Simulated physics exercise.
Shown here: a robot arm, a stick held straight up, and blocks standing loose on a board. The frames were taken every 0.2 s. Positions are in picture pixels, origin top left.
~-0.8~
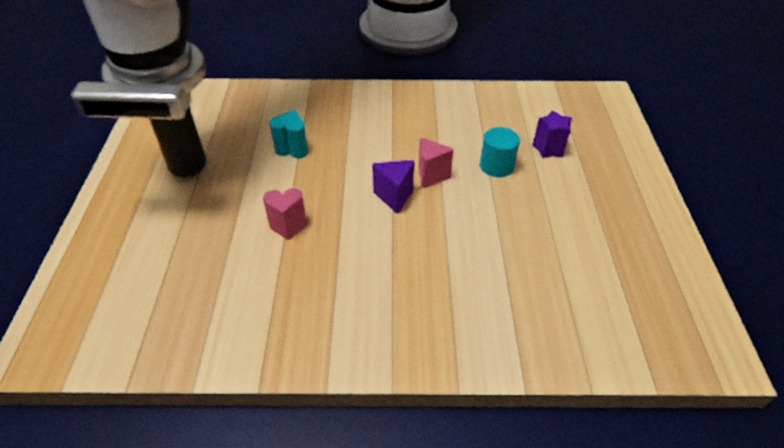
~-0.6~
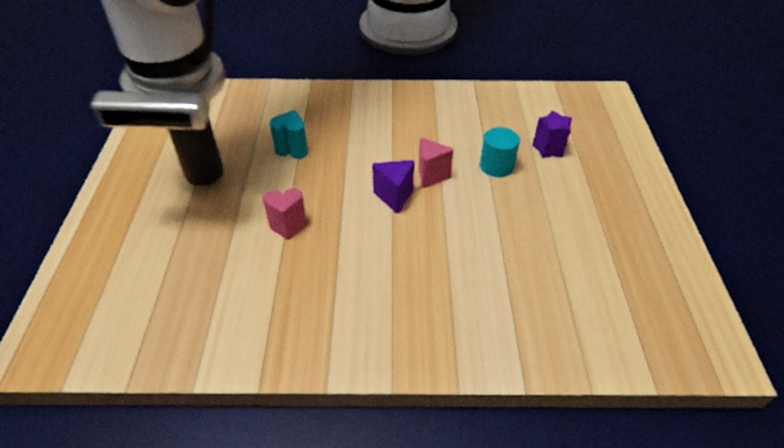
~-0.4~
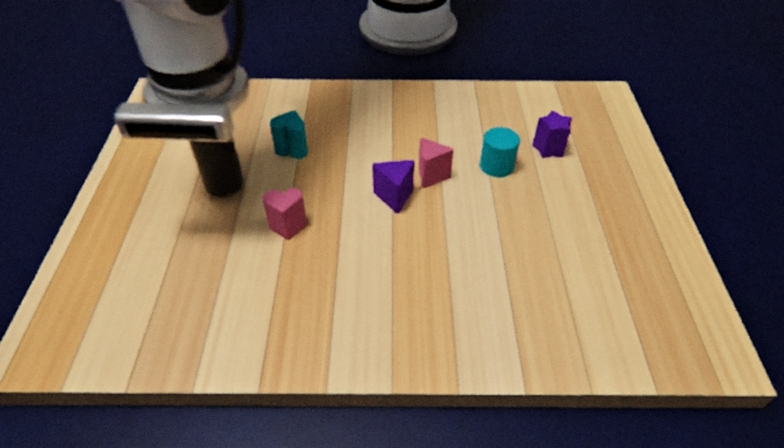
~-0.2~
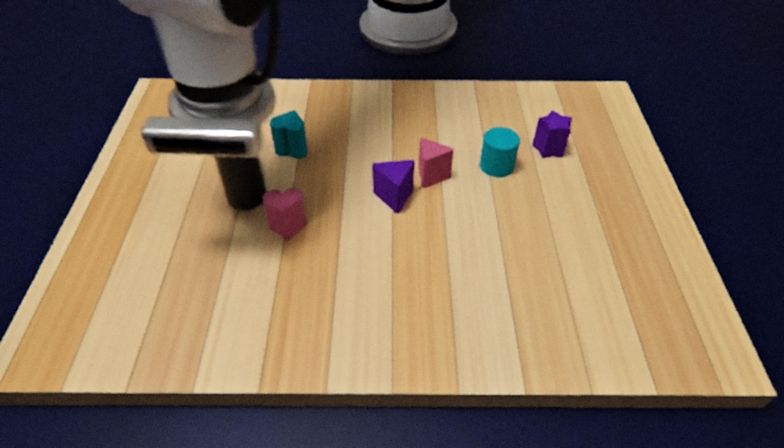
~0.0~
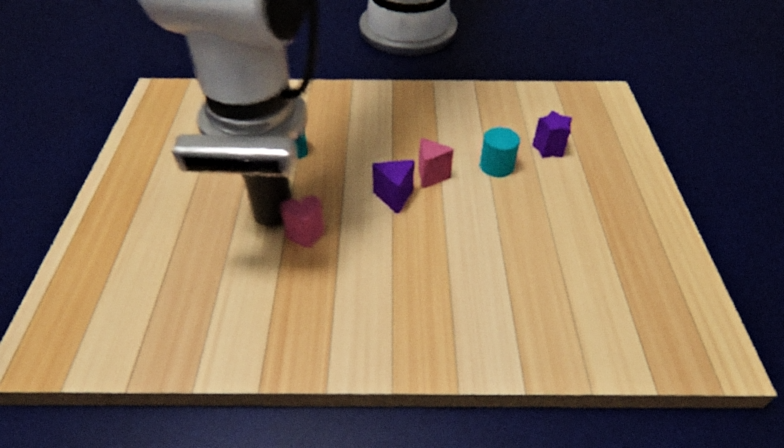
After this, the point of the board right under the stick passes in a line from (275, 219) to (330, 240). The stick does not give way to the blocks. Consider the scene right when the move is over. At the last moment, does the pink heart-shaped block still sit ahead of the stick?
Yes, that is what happens.
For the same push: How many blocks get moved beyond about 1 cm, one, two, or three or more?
I predict one.
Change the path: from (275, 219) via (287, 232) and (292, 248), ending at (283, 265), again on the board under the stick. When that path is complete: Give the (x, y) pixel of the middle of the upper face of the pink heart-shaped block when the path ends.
I'd place it at (325, 218), taking the centre of its top.
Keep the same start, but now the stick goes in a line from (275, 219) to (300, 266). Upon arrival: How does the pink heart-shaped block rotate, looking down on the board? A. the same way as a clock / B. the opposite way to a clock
The one that fits is B, the opposite way to a clock.
What follows on the original path. Halfway along, stick at (301, 222); pink heart-shaped block at (332, 216).
At the end, stick at (329, 233); pink heart-shaped block at (363, 225), turned 15° anticlockwise; purple triangular block not moved.
